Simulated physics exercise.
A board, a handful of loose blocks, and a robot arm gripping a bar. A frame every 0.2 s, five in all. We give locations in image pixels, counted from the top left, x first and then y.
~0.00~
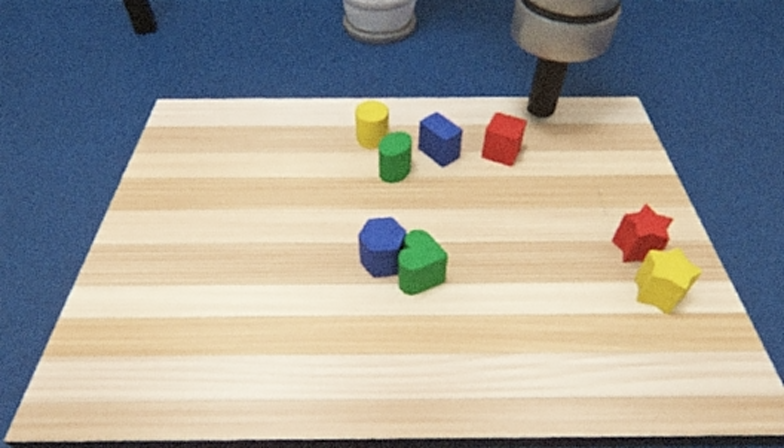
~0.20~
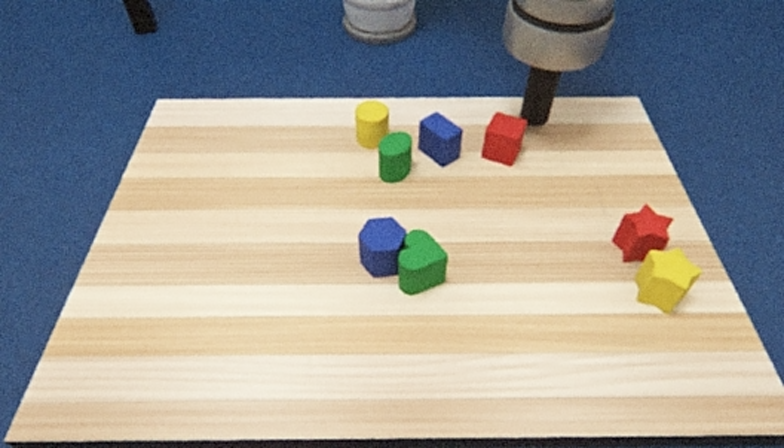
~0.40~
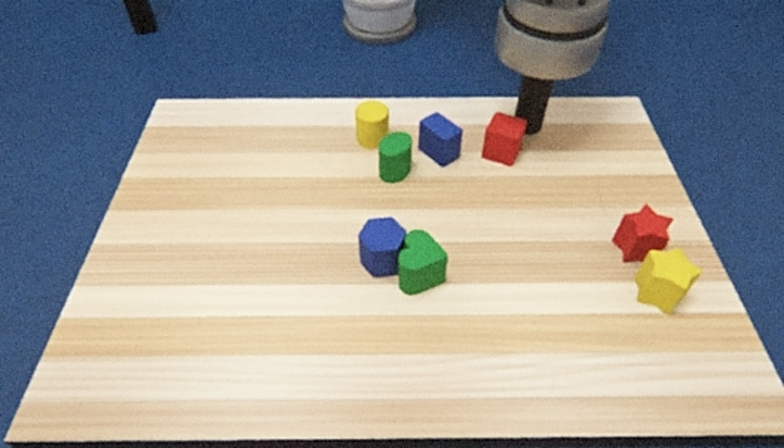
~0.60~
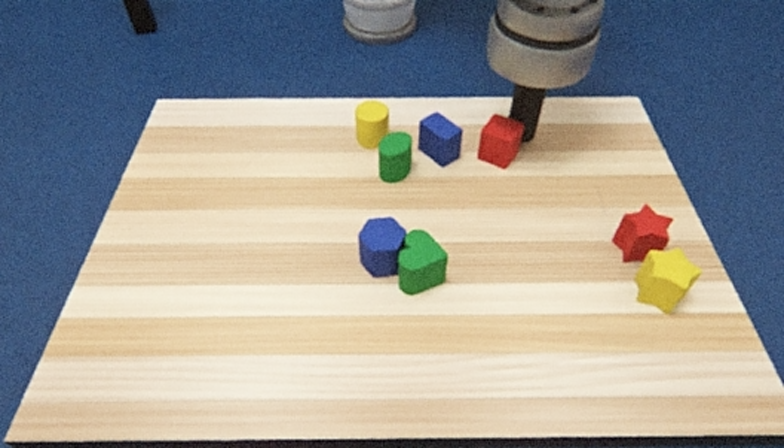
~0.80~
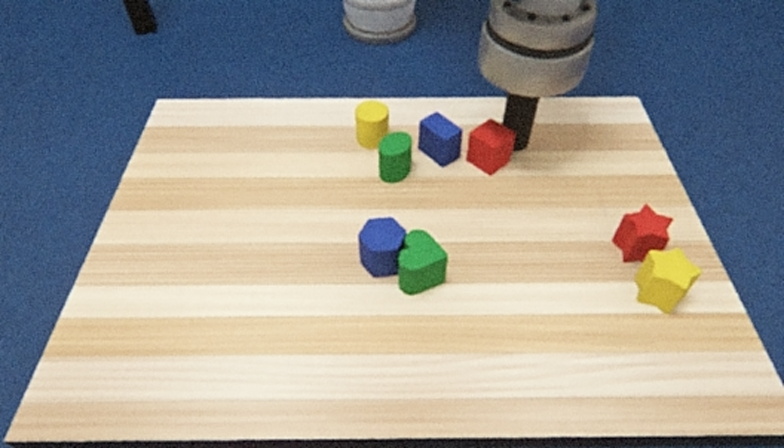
A robot arm moves its bar toward the red block and nudges it slightly left.
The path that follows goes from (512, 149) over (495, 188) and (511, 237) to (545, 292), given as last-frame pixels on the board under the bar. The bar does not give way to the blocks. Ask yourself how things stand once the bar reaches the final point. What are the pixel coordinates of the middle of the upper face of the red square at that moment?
The middle of the upper face of the red square will lie at about (467, 150) in the picture.
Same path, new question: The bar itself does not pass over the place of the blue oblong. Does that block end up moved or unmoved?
It is left in place.
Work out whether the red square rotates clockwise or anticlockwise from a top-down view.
Clockwise, looking down.
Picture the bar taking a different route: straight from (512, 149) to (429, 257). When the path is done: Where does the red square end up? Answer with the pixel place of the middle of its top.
It will end up at (447, 157).
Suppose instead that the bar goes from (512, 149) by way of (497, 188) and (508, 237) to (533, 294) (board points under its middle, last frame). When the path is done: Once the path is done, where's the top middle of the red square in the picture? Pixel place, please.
I'd say the red square ends with its top centre at (469, 149).
What follows on the original path. One third of the way, bar (496, 182); red square (467, 150), turned 60° clockwise.
Two thirds of the way, bar (513, 230); red square (467, 150), turned 60° clockwise.
At the end, bar (547, 286); blue oblong still; red square (467, 150), turned 60° clockwise.
